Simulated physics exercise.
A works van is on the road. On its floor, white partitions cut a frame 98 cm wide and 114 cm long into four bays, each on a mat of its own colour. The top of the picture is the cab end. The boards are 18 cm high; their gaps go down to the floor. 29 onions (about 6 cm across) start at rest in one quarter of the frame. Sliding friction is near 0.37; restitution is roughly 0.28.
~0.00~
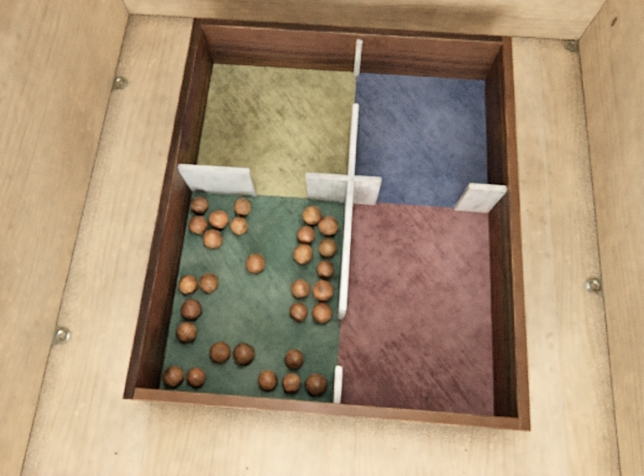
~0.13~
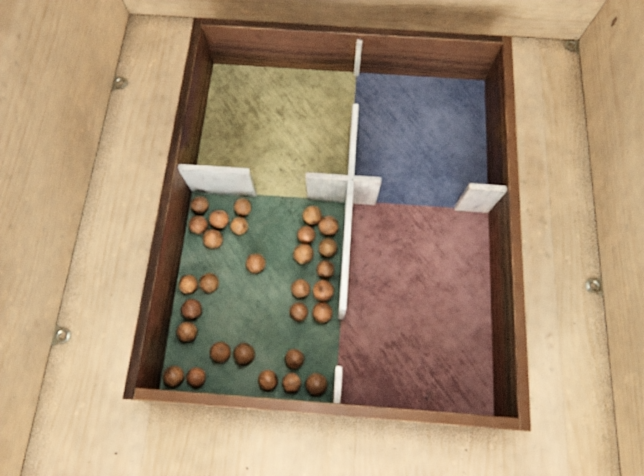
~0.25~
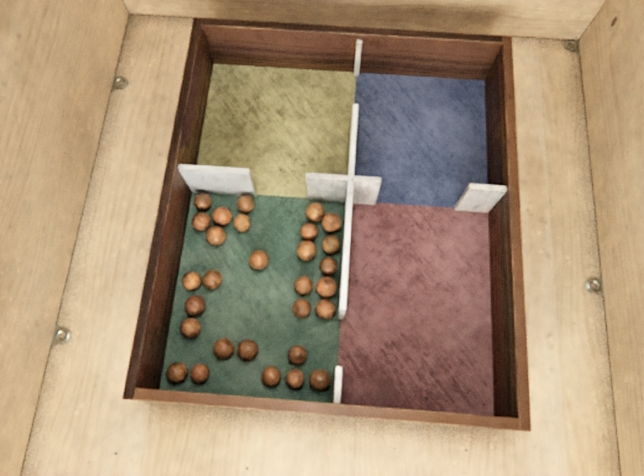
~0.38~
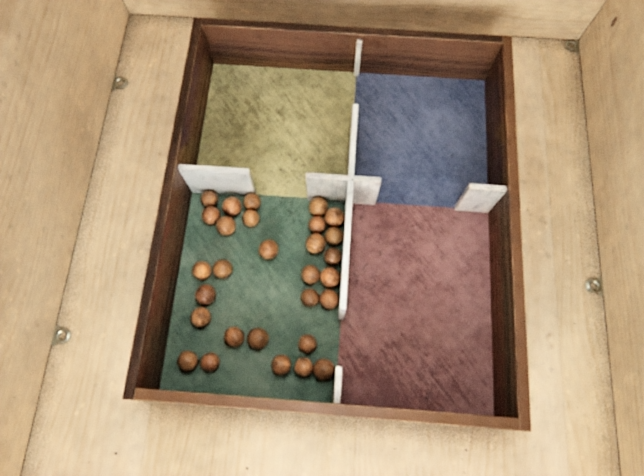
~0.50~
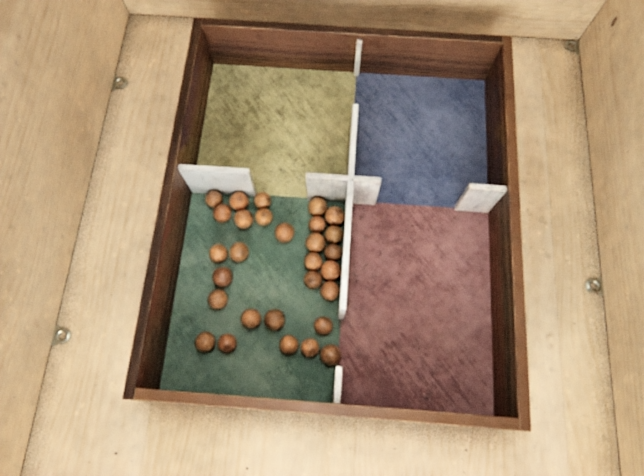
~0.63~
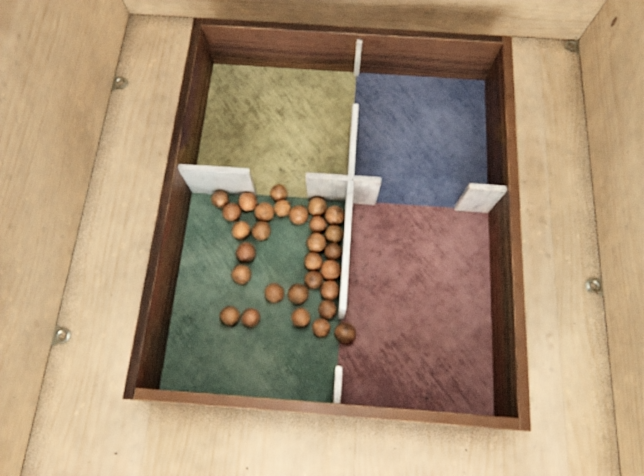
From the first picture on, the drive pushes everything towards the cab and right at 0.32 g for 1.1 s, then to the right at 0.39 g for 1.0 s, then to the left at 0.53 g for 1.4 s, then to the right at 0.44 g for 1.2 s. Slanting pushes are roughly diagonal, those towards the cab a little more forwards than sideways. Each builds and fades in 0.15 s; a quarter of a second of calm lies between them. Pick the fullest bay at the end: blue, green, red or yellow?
The largest share ends in the green bay.
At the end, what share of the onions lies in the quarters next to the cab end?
About 20 per cent.
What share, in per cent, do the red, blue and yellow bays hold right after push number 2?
By then: Red 10, blue 10, yellow 0 per cent.
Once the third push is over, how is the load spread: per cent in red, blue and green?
Red 10, blue 0, green 80 per cent.
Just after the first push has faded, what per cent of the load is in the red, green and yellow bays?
Red 10, green 80, yellow 10 per cent.
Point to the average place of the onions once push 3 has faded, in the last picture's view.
Around (219, 229).
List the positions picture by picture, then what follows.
The first frame shows middle of the blue mat (420, 137); middle of the green mat (258, 291); middle of the red mat (418, 303); middle of the yellow mat (277, 128); 29 in the green bay; the onion farthest behind, in the direction of the first push, is at (173, 377).
In the second frame, 29 in the green bay; the onion farthest behind, in the direction of the first push, is at (173, 377).
In the third frame, 29 in the green bay; the onion farthest behind, in the direction of the first push, is at (177, 373).
In the fourth frame, 29 in the green bay; the onion farthest behind, in the direction of the first push, is at (188, 361).
In the fifth frame, 29 in the green bay; the onion farthest behind, in the direction of the first push, is at (206, 342).
In the sixth frame, 1 in the red bay, 27 in the green bay and 1 in the yellow bay; the onion farthest behind, in the direction of the first push, is at (230, 316).
After push 1 (1.34 s), 2 in the red bay, 2 in the blue bay, 22 in the green bay and 3 in the yellow bay.
After push 2 (2.59 s), 2 in the red bay, 4 in the blue bay, 22 in the green bay and 1 in the yellow bay.
After push 3 (4.24 s), 2 in the red bay, 22 in the green bay and 5 in the yellow bay.
After push 4 (5.69 s), 5 in the red bay, 3 in the blue bay, 18 in the green bay and 3 in the yellow bay.
Outcome (at 6.56 s), 6 in the red bay, 2 in the blue bay, 18 in the green bay and 3 in the yellow bay.
